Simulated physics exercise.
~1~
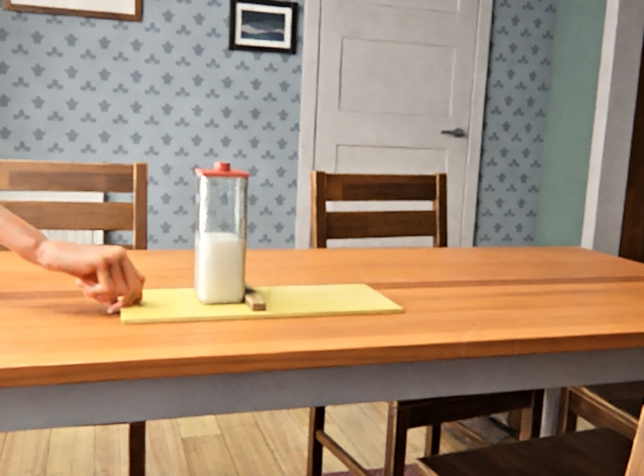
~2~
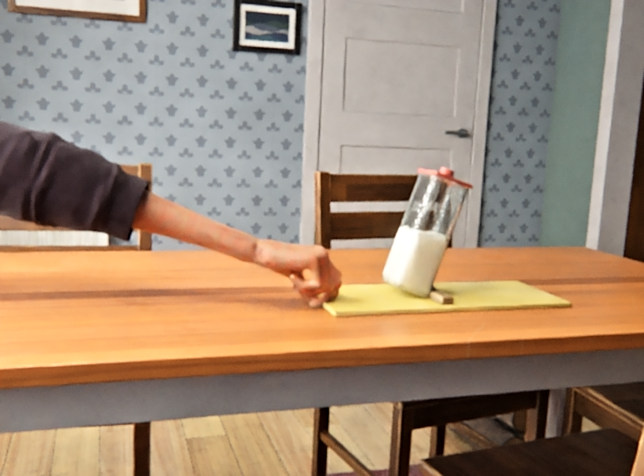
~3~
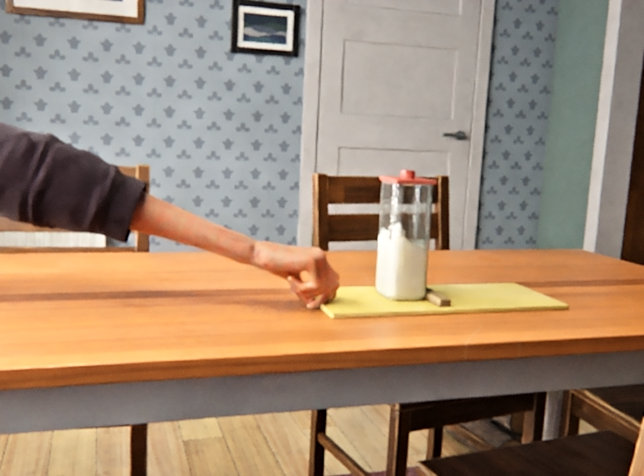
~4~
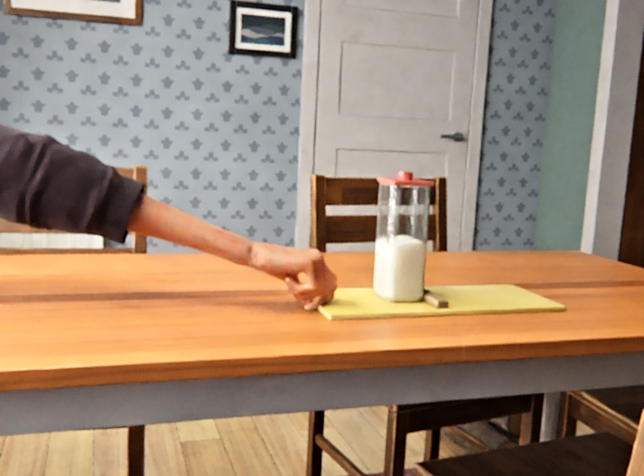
At the start, a hand grips the left end of a yellow board on a wooden table, where a clear canister with a red cap stands roughly half full of white milk beside a small batten. The hand slides the board to the right, carrying the canister along. As the board comes to a stop, the canister tips to the right over the batten, its milk tilting inside. It then rocks back upright, and the milk sloshes up its side. Finally, the milk settles and the canister stands upright on the board, still closed, with the hand still at the board's edge.
